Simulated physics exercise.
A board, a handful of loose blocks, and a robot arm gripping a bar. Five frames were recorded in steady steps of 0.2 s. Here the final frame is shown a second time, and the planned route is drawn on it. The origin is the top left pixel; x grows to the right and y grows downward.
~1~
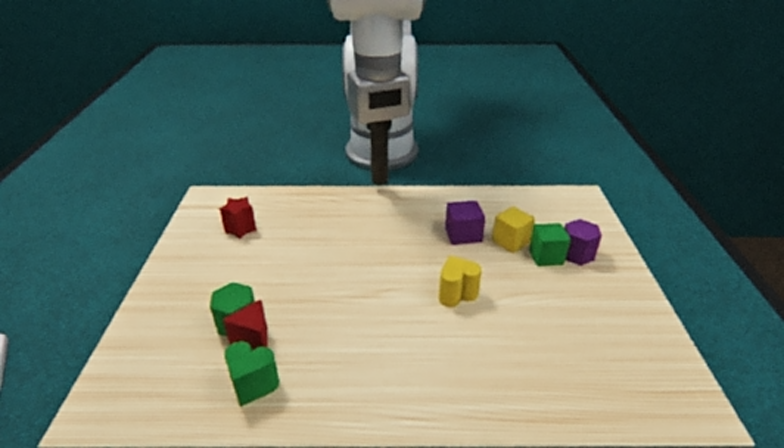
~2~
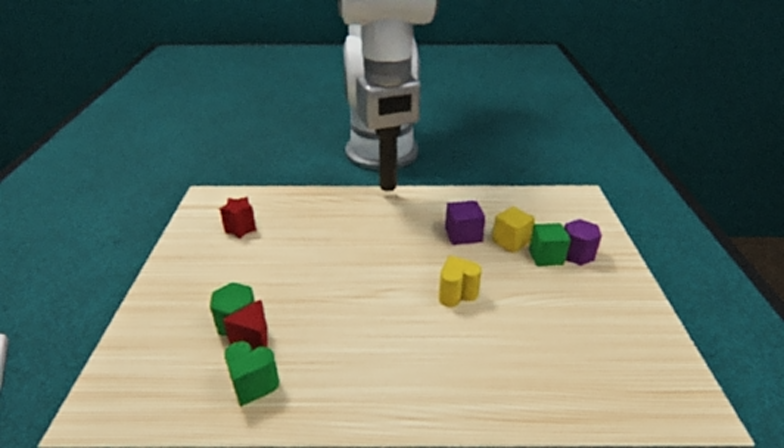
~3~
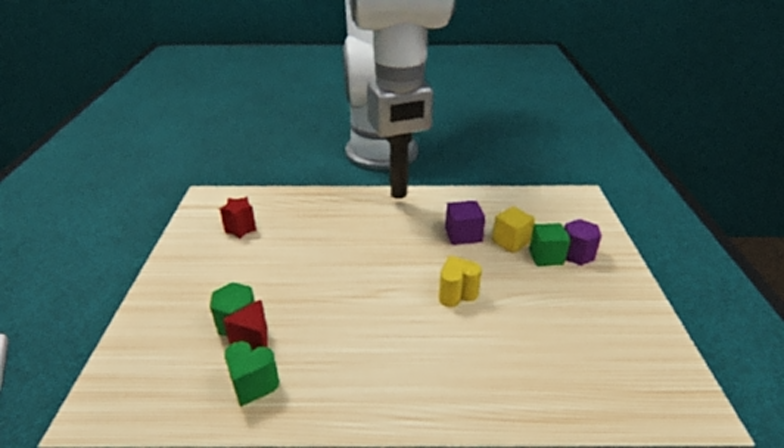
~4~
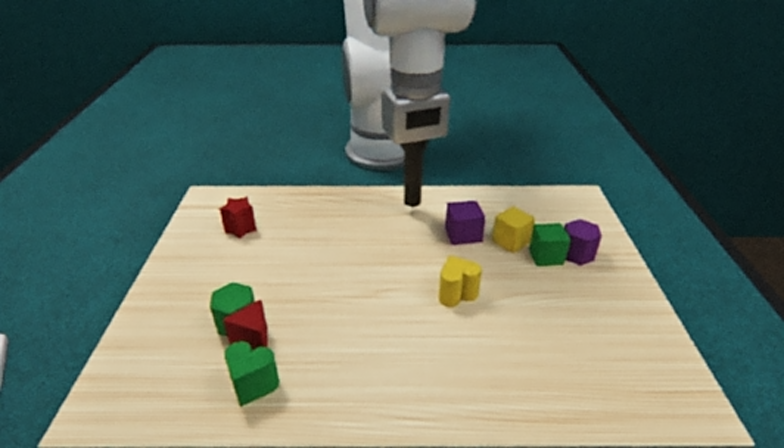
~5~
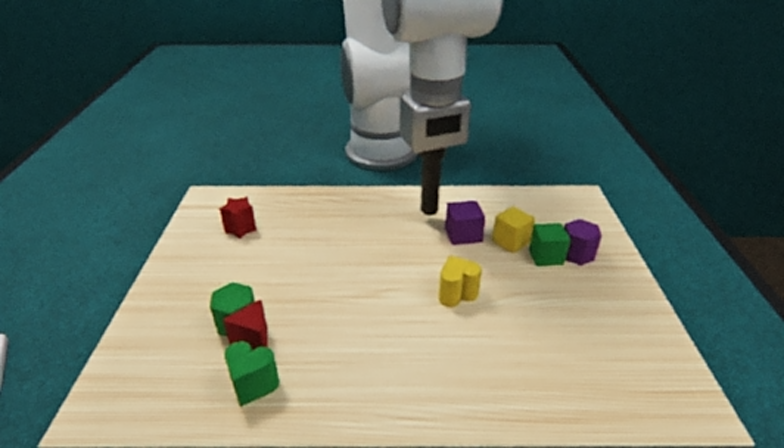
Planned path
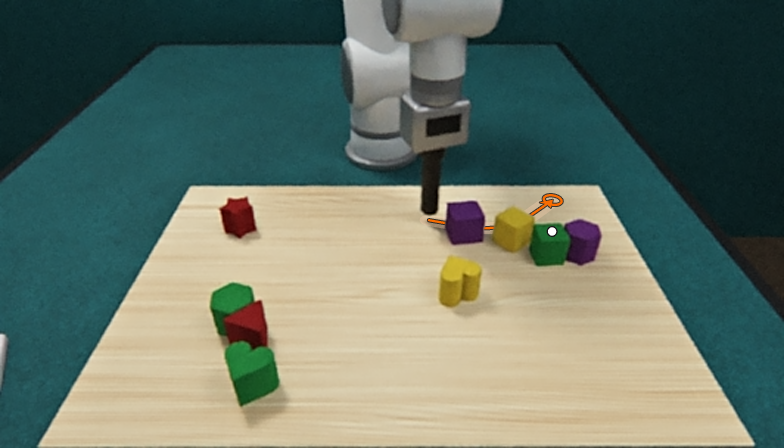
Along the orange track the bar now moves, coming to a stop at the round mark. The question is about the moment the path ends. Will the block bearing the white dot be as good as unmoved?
The answer is yes.
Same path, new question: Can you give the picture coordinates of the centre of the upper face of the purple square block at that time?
The point I'd pick in the picture is (481, 219).
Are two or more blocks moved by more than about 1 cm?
I expect not.
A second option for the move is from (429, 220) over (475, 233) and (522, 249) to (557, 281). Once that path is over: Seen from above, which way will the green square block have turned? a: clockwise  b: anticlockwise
I'll go with b - anticlockwise.
The line goes from (429, 220) via (479, 228) and (524, 219), ending at (553, 200); the dot is on the green square block.
What follows on the original path. One third of the way, bar at (481, 218); purple square block at (481, 219).
Two thirds of the way, bar at (527, 209); purple square block at (481, 219); yellow square block at (519, 217).
At the end, bar at (555, 191); purple square block at (481, 219); yellow square block at (519, 217); green square block unmoved.
